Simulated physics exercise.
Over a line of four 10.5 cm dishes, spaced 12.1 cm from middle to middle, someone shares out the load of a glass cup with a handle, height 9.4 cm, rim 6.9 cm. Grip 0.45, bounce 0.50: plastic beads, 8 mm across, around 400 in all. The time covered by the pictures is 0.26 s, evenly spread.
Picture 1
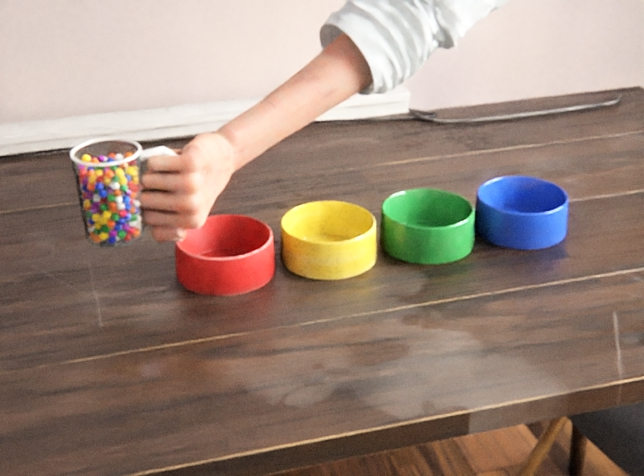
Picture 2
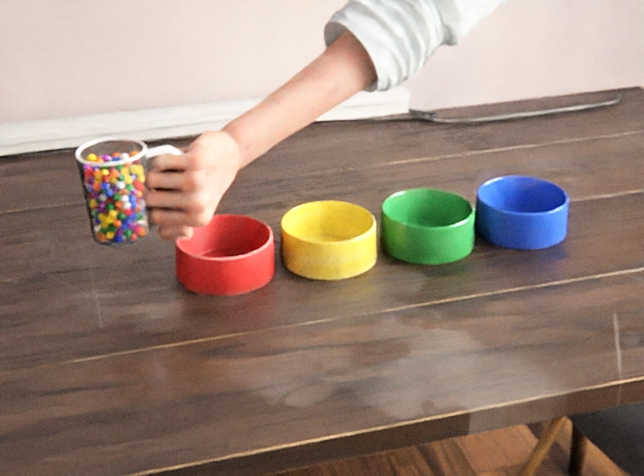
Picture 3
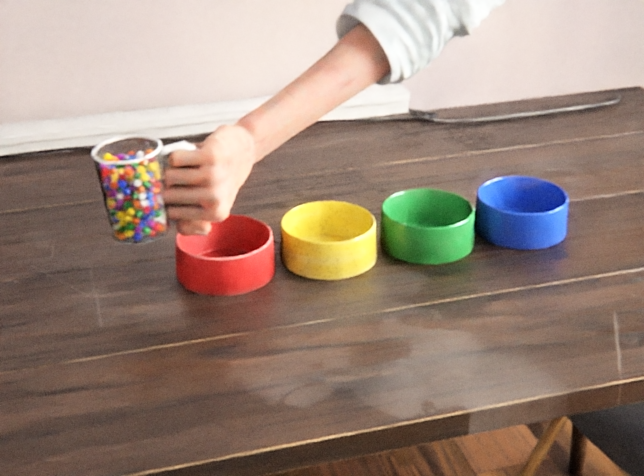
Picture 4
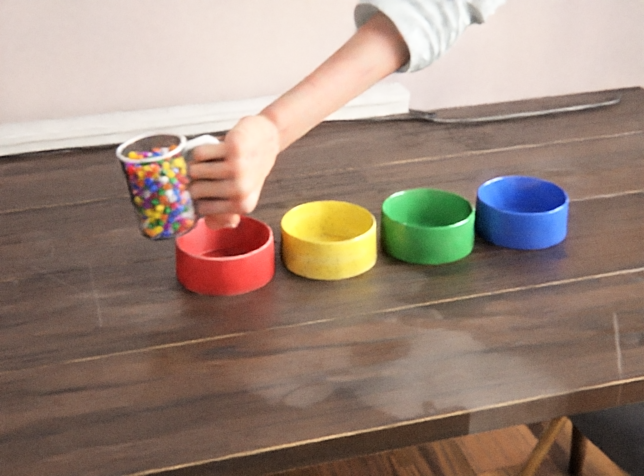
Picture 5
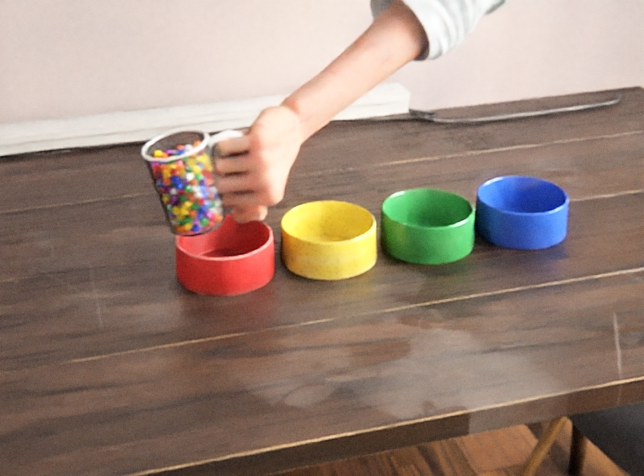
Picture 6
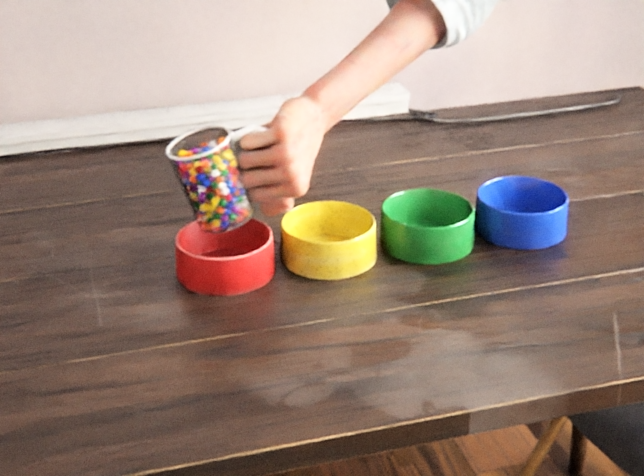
A hand moves a clear cup of colourful beads right, tilting it slightly above a red dish.
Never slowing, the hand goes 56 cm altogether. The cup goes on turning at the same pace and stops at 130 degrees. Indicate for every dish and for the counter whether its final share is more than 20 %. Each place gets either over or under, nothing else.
Outcome: Red: Ends up with a fifth or less; blue: Ends up with more than a fifth; green: Ends up with a fifth or less; yellow: Ends up with a fifth or less; counter: Ends up with a fifth or less.
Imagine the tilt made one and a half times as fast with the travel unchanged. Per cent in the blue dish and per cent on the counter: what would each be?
That gives blue 70 with 30 for the counter.
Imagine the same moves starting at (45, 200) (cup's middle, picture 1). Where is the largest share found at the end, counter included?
Largest amount ends at blue.
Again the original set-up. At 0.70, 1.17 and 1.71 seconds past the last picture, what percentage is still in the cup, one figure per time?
100, 80, 0.
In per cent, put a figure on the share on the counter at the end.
Estimate: Near 10 per cent.
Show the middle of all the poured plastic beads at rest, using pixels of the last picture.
In the last view, approximately (529, 214).
Then, 0.70 s after the last picture, tilt 69 degrees; cup holds 100 %.
Then, 1.17 s after the last picture, tilt 105 degrees; cup holds 80 %, blue 20 %.
Then, 1.71 s after the last picture, tilt 130 degrees; cup holds 0 %, blue 90 %.
In the end, red 0 %, blue 90 %, green 0 %, yellow 0 %, counter 10 %.
